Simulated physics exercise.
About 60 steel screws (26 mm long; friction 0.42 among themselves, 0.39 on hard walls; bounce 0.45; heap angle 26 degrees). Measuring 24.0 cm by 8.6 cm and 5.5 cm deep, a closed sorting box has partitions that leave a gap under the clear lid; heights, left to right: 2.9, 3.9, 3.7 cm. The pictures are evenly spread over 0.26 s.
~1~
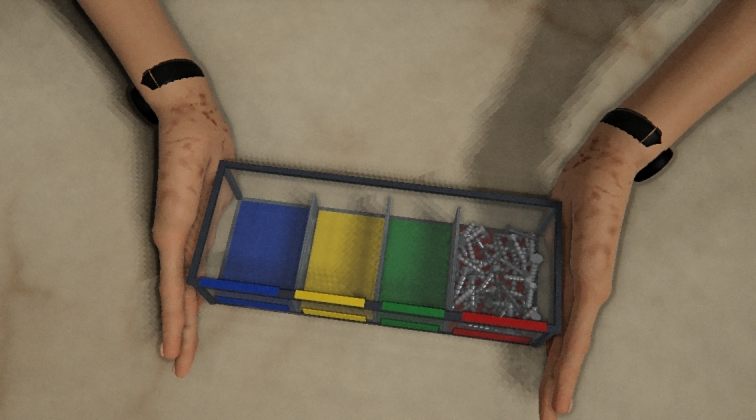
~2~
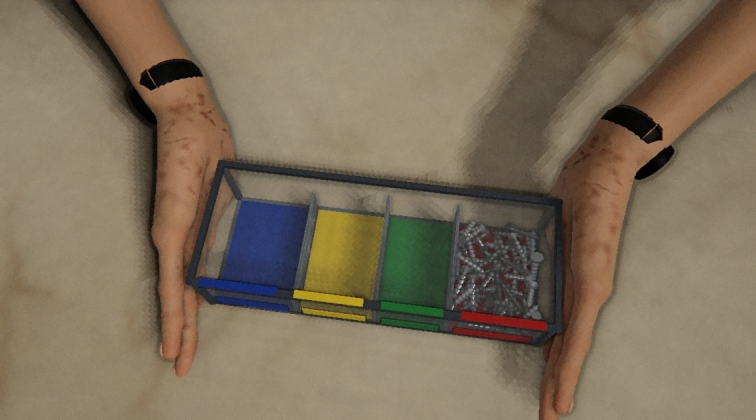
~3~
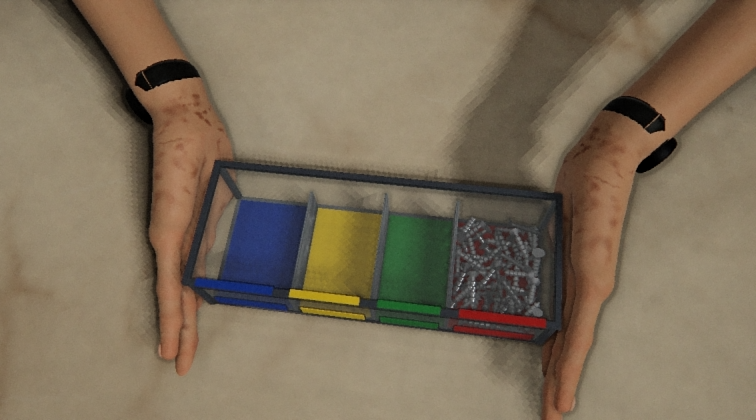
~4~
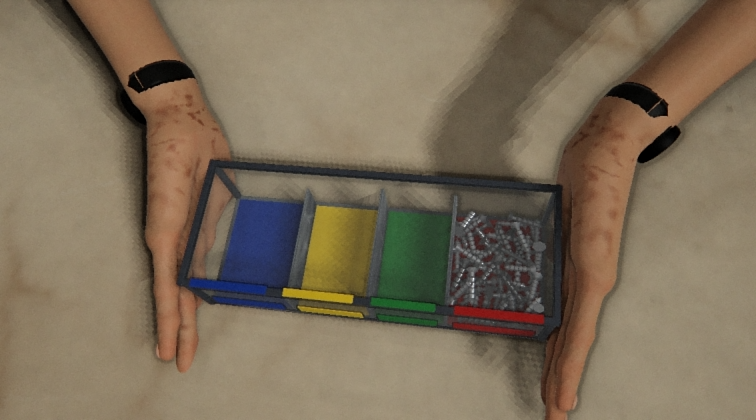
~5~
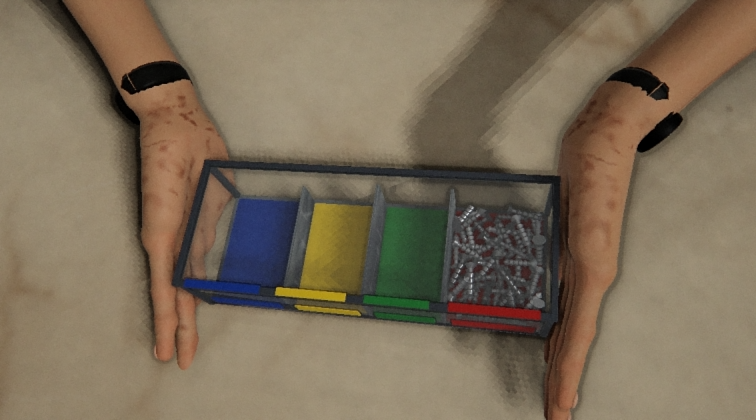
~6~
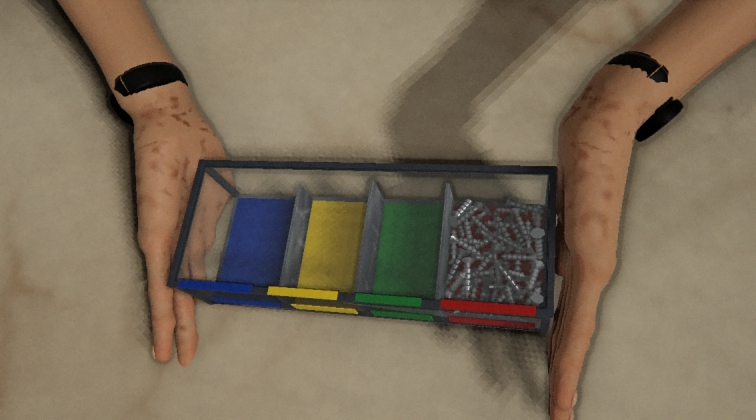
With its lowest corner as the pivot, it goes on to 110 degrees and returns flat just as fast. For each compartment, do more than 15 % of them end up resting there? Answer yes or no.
Red: Yes, blue: Yes, green: No, yellow: No.
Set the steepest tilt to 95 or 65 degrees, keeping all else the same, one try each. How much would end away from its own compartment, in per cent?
Some 45 and 0 per cent.
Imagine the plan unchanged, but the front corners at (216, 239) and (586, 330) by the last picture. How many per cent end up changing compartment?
I'd put it at about 0 per cent.
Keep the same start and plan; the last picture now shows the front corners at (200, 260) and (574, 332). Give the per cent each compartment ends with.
Red = 100 %, blue = 0 %, green = 0 %, yellow = 0 %.
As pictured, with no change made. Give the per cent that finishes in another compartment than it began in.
That comes to close to 60 percent.
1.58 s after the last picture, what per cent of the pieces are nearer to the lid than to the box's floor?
Share: Approx. 70 %.
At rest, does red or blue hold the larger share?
More settles in the blue compartment.
Then, 1.58 s after the last picture, tilt 110 degrees; red 80 %, blue 5 %, green 10 %, yellow 5 %.
Then, 2.62 s after the last picture, tilt 51 degrees; red 40 %, blue 55 %, green 5 %.
Then, 3.65 s after the last picture, tilt 0 degrees; red 40 %, blue 55 %, green 5 %.
In the end, red 40 %, blue 55 %, green 5 %, yellow 0 %.
